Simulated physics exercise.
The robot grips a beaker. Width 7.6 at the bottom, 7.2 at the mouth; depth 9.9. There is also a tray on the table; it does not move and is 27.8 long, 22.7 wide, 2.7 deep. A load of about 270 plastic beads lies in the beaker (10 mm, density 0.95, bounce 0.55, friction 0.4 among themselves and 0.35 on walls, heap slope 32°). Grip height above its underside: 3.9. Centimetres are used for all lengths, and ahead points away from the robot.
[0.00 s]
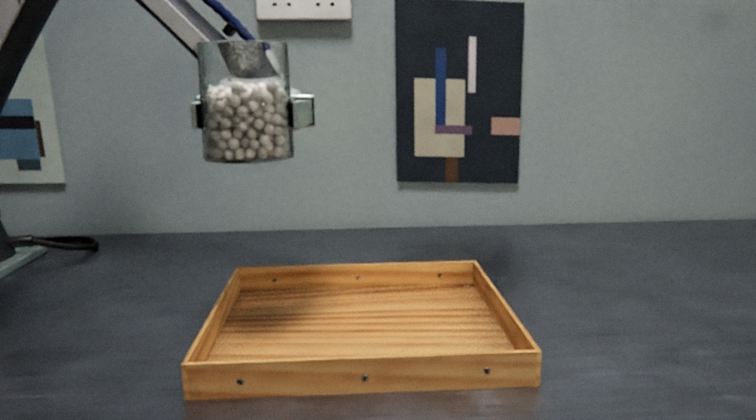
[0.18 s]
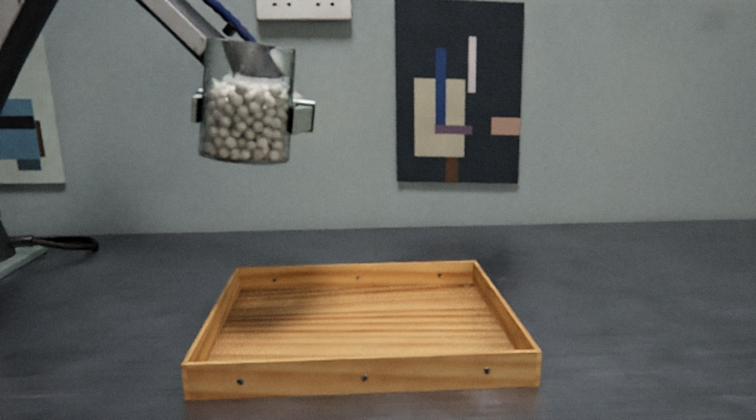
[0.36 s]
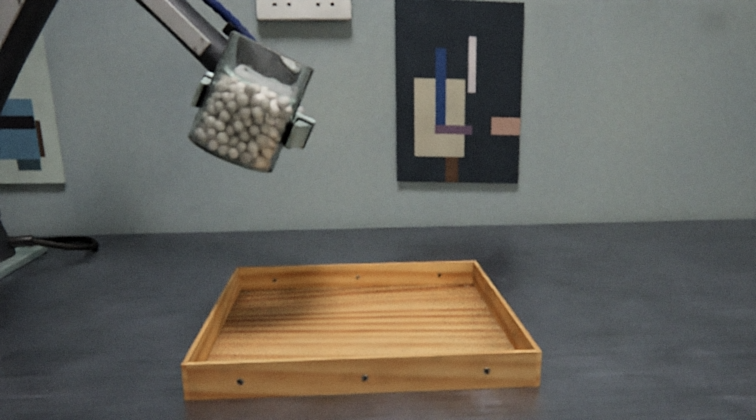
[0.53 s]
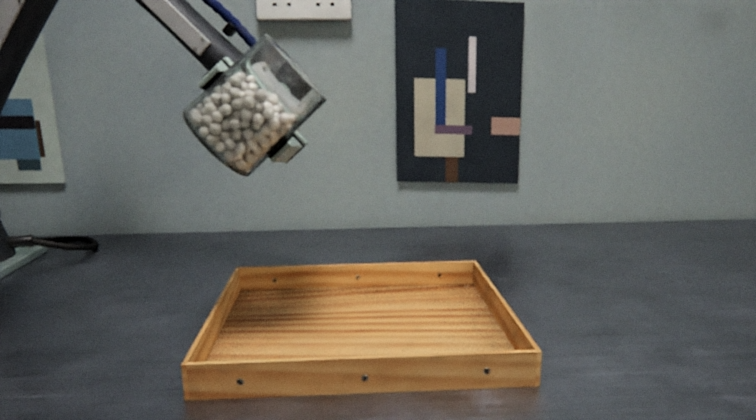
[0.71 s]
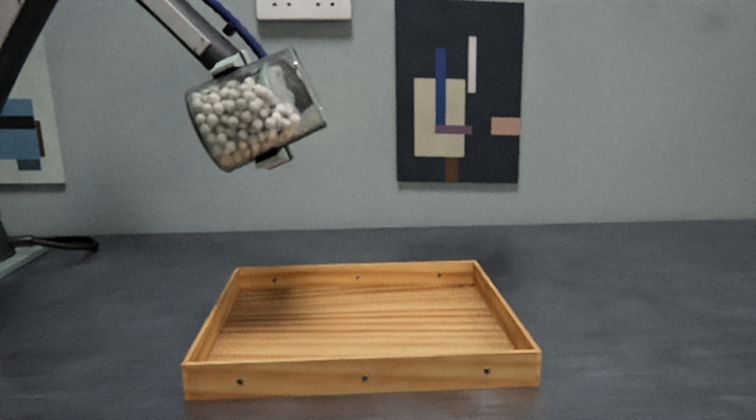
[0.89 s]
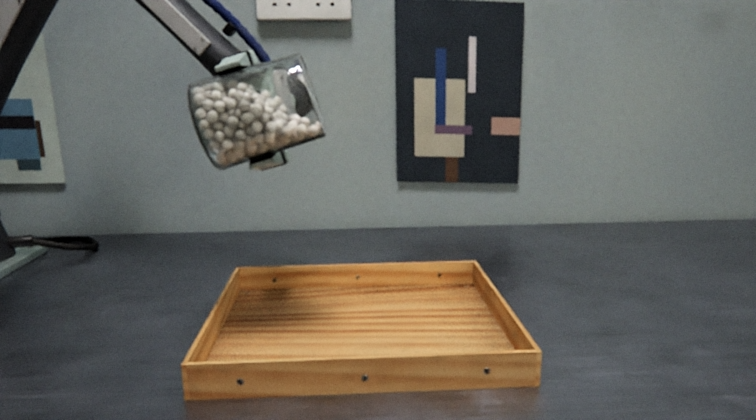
Above a wooden tray on a dark table, a robot arm tilts a beaker of white beads to the right.
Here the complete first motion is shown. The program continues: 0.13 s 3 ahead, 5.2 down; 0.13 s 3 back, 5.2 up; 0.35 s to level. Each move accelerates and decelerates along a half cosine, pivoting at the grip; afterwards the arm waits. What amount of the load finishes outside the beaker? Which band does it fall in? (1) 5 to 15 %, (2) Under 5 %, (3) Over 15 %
Under 5 %.
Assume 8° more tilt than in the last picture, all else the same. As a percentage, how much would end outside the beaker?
Expected: Around 10 %.
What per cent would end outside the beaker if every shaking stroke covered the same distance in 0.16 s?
0 %.
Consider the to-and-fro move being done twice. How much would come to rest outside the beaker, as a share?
My guess is near 10 per cent.
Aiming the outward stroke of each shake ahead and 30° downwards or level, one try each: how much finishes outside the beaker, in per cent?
Estimates, in order: 15 % then 40 %.
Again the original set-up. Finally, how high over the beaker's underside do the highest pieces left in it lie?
It reaches close to 7.5 cm in the end.
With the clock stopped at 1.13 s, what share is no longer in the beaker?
Share gone by then: Close to 0 %.
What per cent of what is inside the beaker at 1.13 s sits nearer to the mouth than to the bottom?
Mouth half: Close to 30 per cent.
After 1.13 s, tilted 74° forward, highest piece 23 above the table; 270 in the beaker, 2 in flight or on a rim.
After 1.38 s, tilted 20° forward, highest piece 26 above the table; 266 in the beaker, 6 in the tray.
After 1.70 s, level, highest piece 25 above the table; 266 in the beaker, 6 in the tray.
After 2.75 s, level, highest piece 25 above the table; 266 in the beaker, 6 in the tray.
In the end, 266 in the beaker, 6 in the tray. That is 2 % outside the beaker.
